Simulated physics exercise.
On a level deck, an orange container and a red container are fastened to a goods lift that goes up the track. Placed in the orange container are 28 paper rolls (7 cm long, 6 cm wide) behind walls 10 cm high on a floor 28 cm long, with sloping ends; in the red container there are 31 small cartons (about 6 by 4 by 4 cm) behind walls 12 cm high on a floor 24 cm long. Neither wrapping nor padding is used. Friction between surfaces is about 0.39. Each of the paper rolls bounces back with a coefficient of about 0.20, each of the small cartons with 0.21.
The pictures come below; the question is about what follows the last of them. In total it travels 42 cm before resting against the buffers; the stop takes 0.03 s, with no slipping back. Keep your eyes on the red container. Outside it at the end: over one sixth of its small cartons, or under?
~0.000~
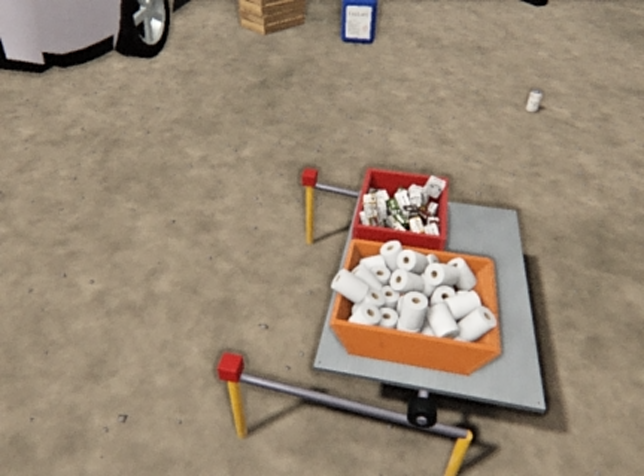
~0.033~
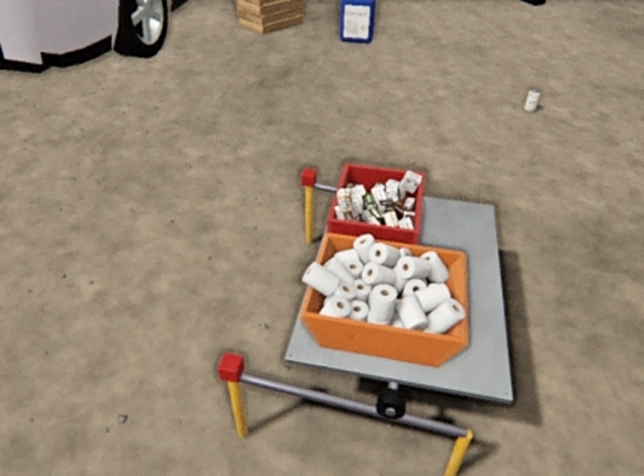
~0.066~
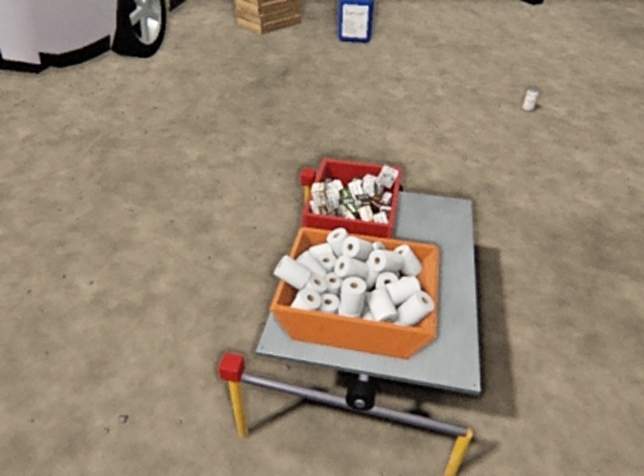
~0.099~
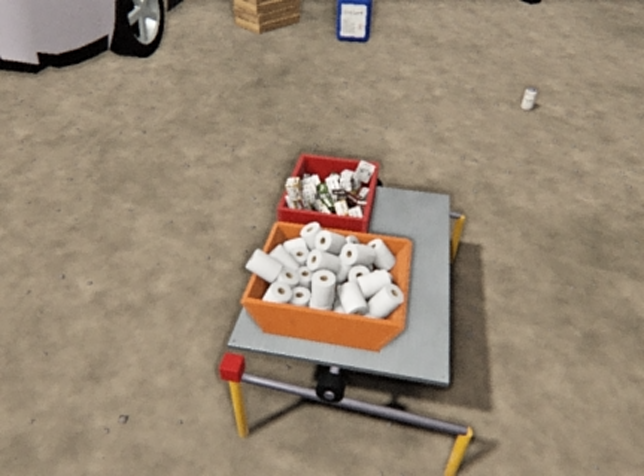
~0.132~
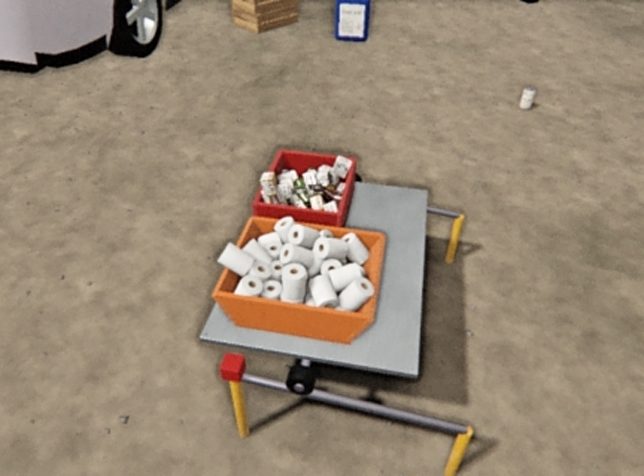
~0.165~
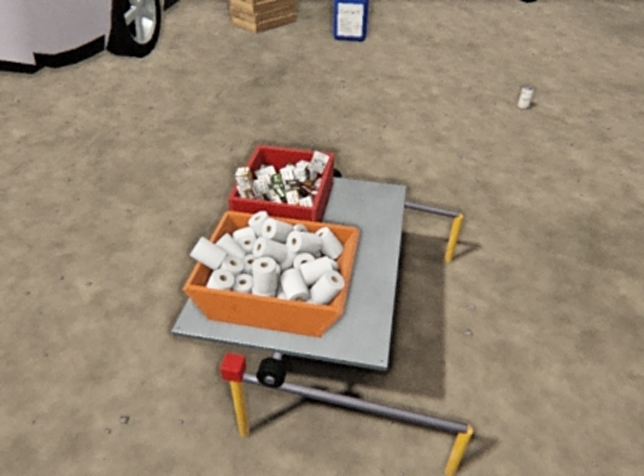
Under one sixth.
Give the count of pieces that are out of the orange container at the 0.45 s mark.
Orange container: About 6.
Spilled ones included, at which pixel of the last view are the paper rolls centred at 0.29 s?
In the last view they're centred near (230, 254).
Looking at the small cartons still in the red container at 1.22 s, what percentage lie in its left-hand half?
Around 50 per cent.
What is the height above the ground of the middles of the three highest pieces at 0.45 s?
Close to 58 cm, on average.
After 0.17 s, the buffers are touched.
After 0.29 s, orange container 26 in, 2 out and red container 30 in, 1 out.
After 0.45 s, orange container 22 in, 6 out and red container 29 in, 2 out.
After 0.67 s, orange container 19 in, 9 out and red container 29 in, 2 out.
When it is over (at 1.22 s), orange container 19 in, 9 out and red container 29 in, 2 out. Asked share, 2 of 31, 6 per cent.
